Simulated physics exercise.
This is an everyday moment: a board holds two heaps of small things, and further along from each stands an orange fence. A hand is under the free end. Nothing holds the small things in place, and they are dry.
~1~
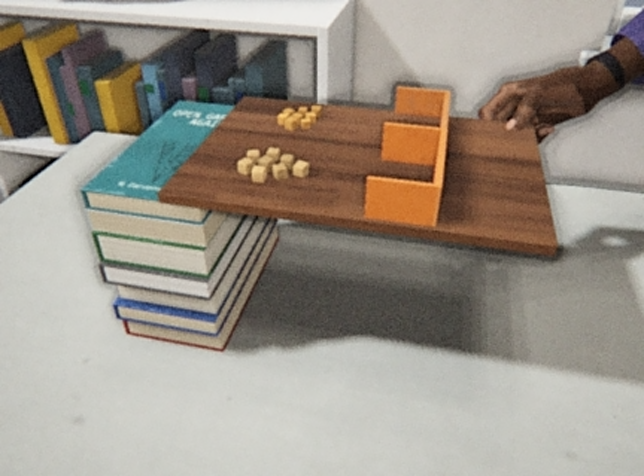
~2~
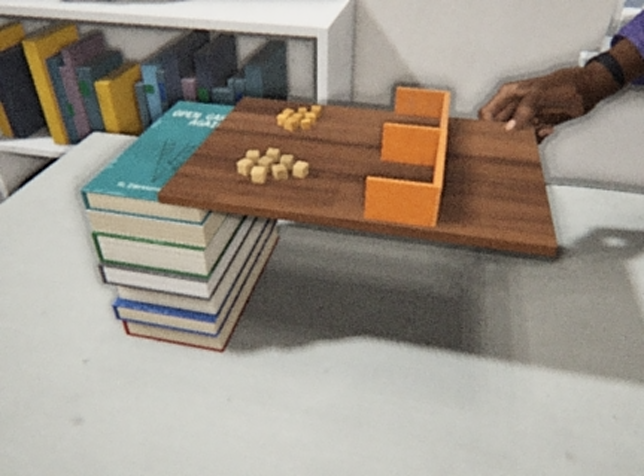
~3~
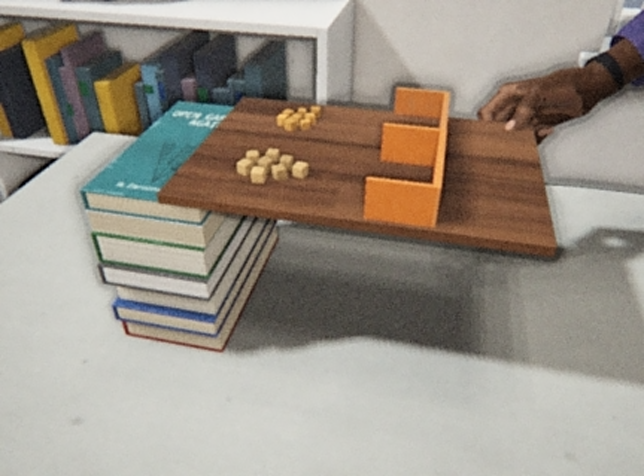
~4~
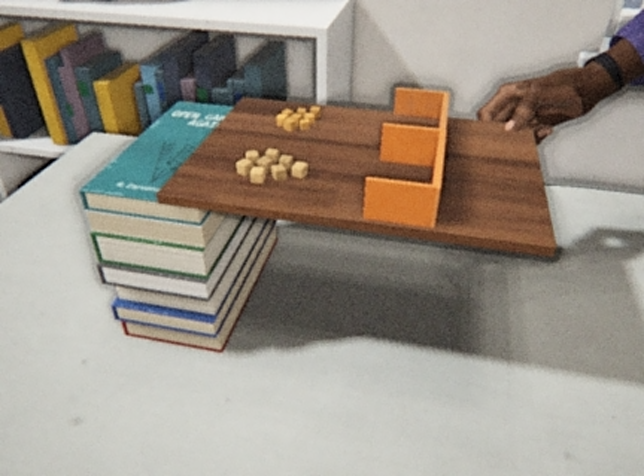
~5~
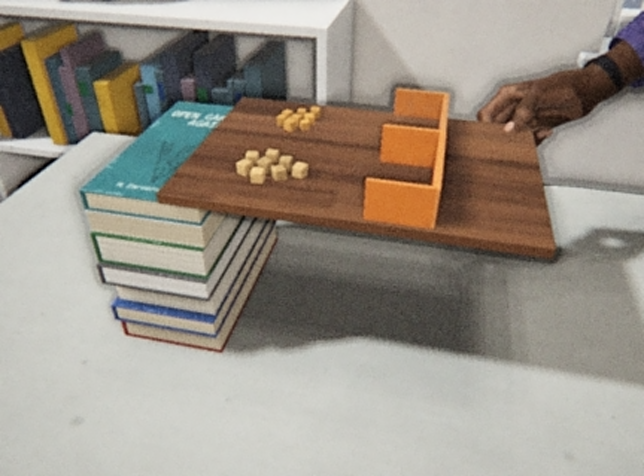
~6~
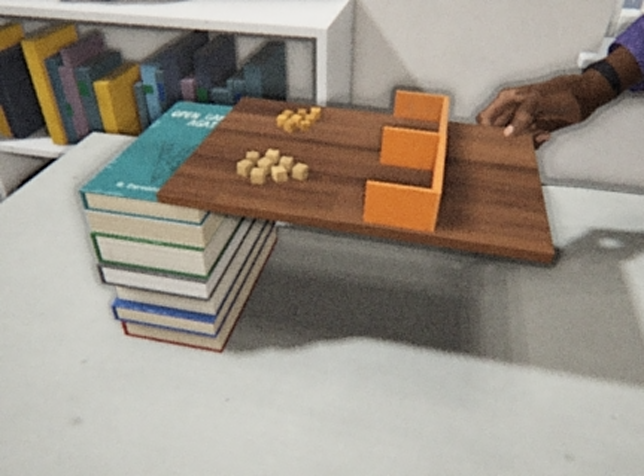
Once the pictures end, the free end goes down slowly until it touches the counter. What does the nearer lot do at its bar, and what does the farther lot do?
Look, the nearer lot gets no further than its strip, and the farther lot gets no further than its strip.
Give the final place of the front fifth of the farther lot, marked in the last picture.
Close to (385, 243), I reckon.
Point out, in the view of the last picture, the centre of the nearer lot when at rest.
Once everything settles, its middle is near (374, 289) in the last picture.
Then, 0.42 s past the last view, board sloping at 12°; nearer lot where it was; farther lot where it was.
Then, 0.96 s past the last view, board sloping at 27°; nearer lot where it was; farther lot where it was.
Then, 1.54 s past the last view, board sloping at 41°; nearer lot has reached its bar; farther lot has reached its bar.
Finally, board resting at 41°; nearer lot gathered behind its bar; farther lot gathered behind its bar.
